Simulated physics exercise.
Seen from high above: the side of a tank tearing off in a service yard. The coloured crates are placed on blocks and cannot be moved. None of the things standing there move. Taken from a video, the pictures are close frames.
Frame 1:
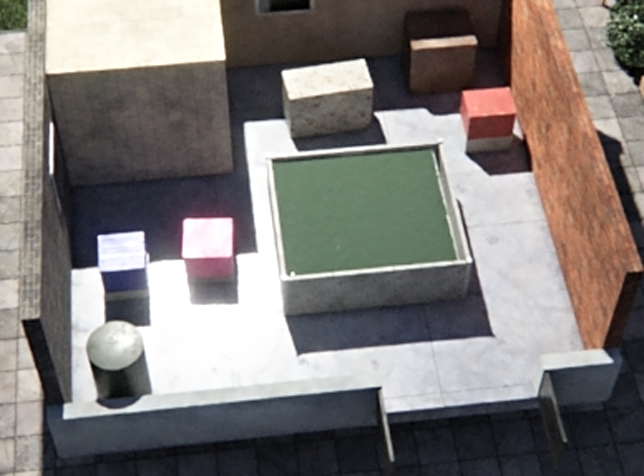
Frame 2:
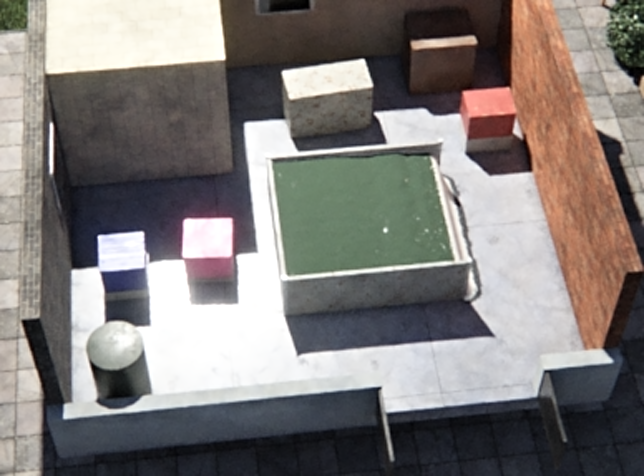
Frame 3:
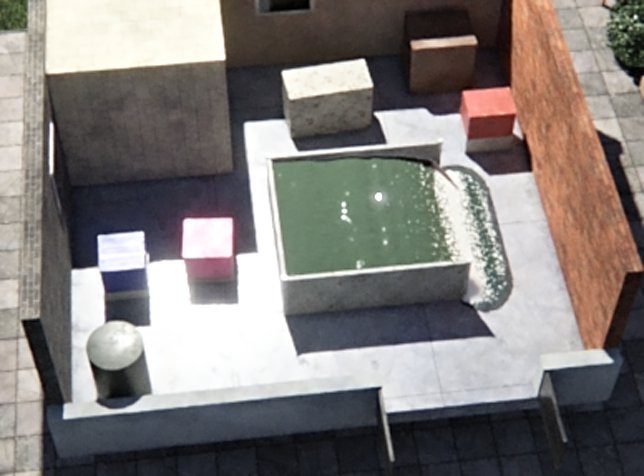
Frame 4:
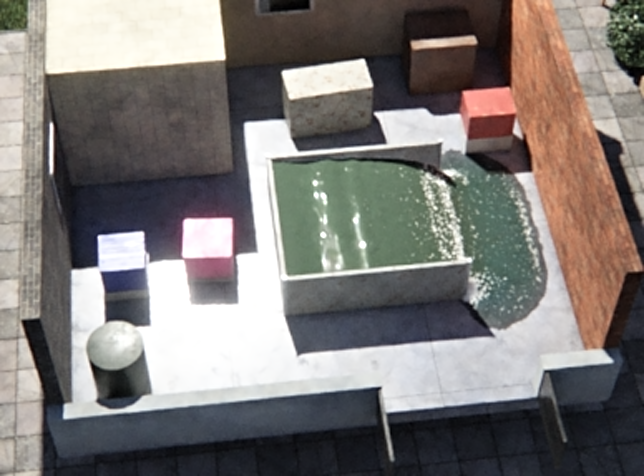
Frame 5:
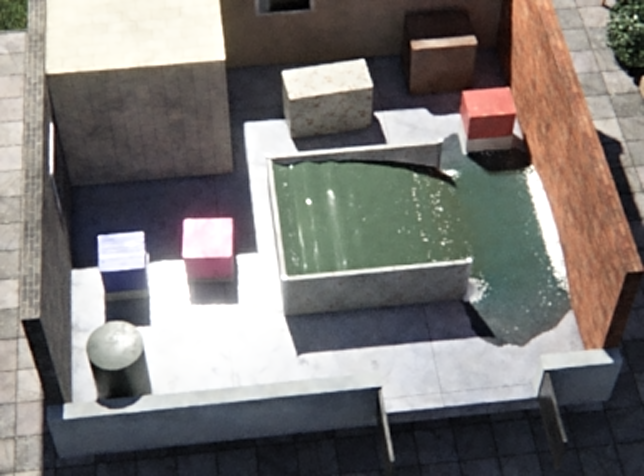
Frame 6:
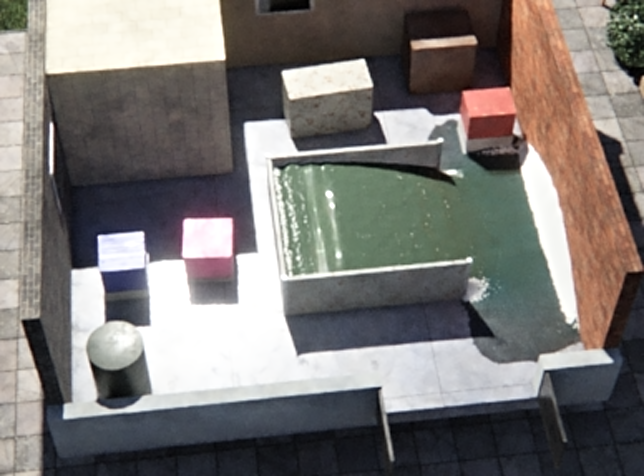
In a walled yard seen from above, the right side of a tank of green water gave way, and the water poured out and spread across the pale floor around the base of a red-topped block.
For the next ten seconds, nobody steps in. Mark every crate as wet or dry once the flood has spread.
Pink crate: Wet, red crate: Wet, blue crate: Dry.
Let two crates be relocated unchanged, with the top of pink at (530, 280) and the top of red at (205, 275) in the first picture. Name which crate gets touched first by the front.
The pink one.
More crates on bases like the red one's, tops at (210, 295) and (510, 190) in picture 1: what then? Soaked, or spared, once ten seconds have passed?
Crate one avoids the flood; crate two is touched by the flood.
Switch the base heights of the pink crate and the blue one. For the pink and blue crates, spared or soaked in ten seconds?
In that case the pink one is left dry and the blue one is flooded.
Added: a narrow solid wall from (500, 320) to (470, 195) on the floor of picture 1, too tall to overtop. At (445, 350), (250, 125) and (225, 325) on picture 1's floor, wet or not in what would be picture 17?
One by one: Soaked, spared, spared.
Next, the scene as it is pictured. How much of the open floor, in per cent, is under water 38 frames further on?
About 95 per cent.
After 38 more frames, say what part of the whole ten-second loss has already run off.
75 per cent.
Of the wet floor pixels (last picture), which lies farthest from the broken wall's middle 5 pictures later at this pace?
I'd say around (498, 61).
A moment on, water covers 20 % of the floor; the pink crate not reached, the red crate water round its plinth, the blue crate not reached.
Next, water covers 35 % of the floor; the pink crate not reached, the red crate water round its plinth, the blue crate not reached.
Then, water covers 70 % of the floor; the pink crate not reached, the red crate water round its plinth, the blue crate not reached.
Later, water covers 95 % of the floor; the pink crate water round its plinth, the red crate water round its plinth, the blue crate water round its plinth.
In the end, water covers 100 % of the floor; the pink crate was topped, the red crate was topped, the blue crate stayed above the water.
